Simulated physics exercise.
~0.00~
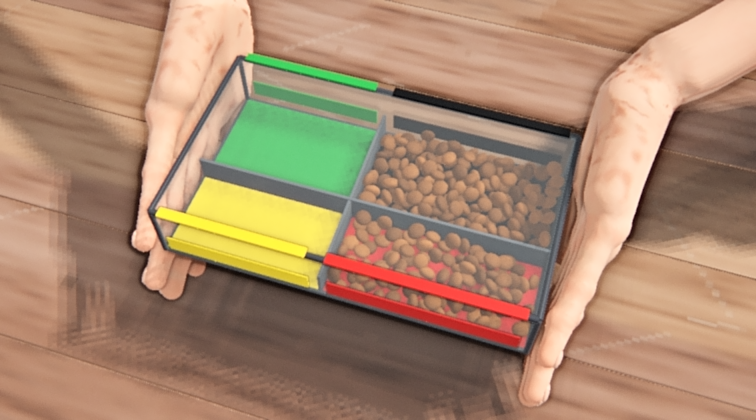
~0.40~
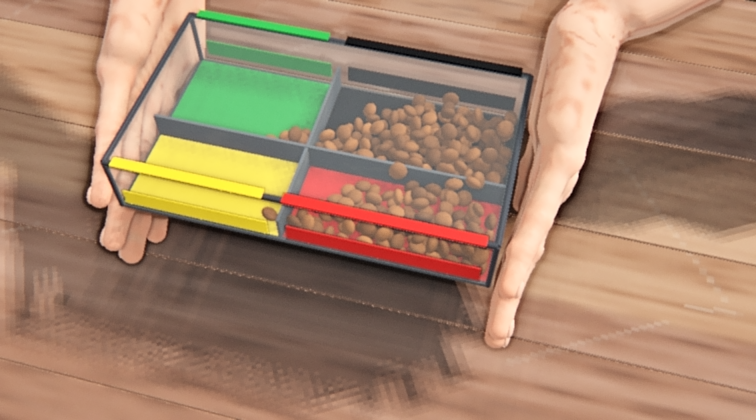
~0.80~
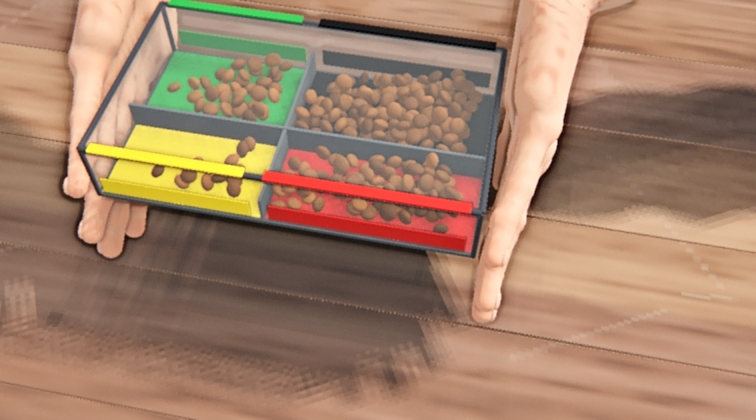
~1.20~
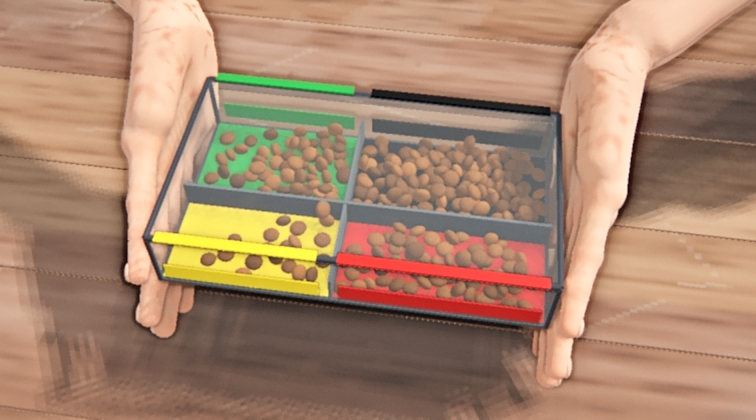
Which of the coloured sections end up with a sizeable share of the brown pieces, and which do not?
The red, green and black sections each end up with a sizeable share of the pieces. The yellow section does not, as only a small part of them settles there.
